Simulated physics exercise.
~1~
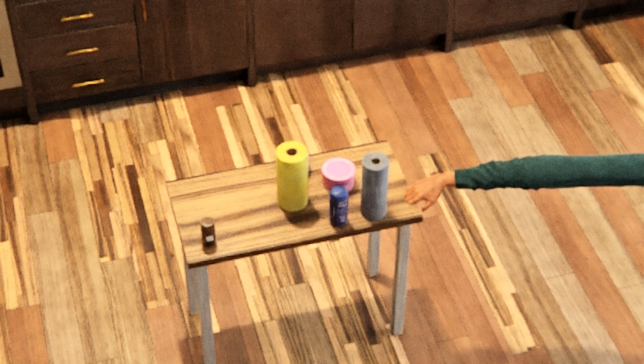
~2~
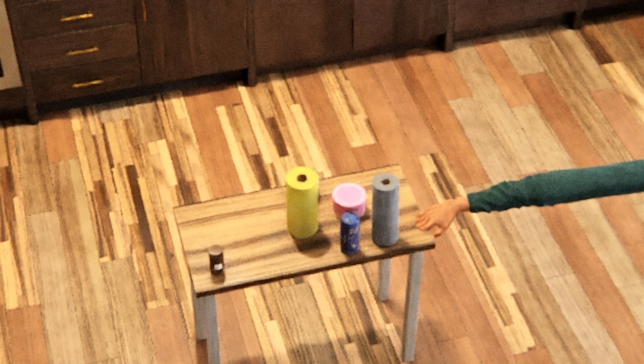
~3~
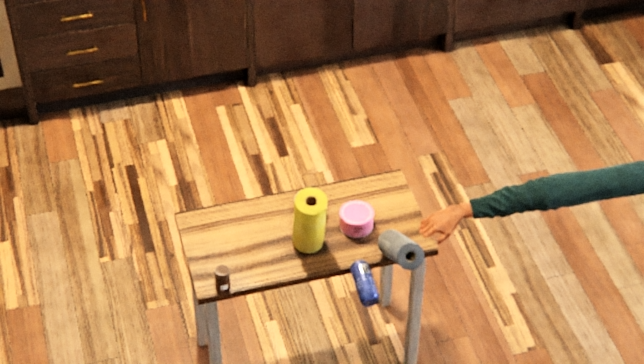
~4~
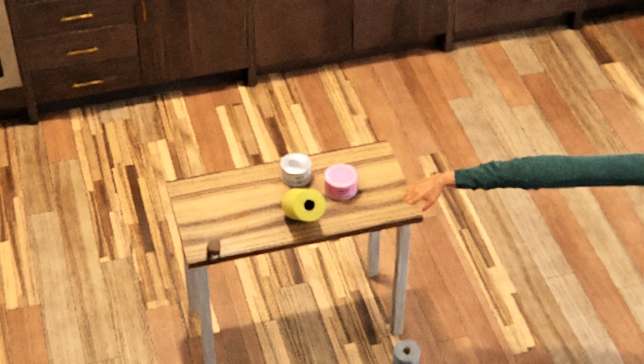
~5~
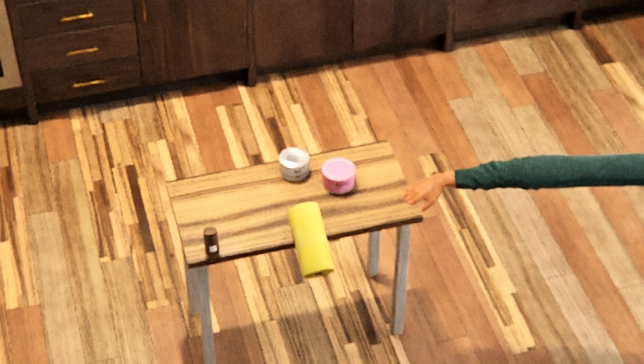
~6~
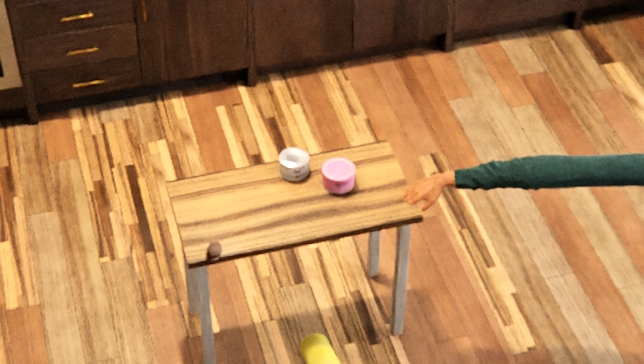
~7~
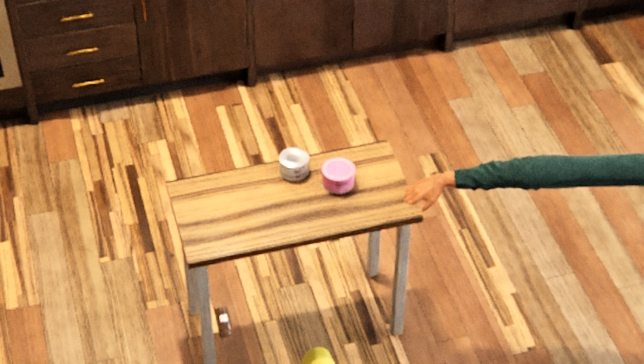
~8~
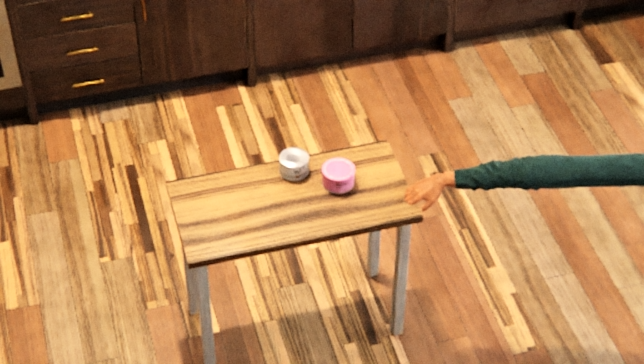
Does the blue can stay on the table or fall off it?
The blue can falls off the table. It tips onto its side at the near edge and is gone from the top soon after.
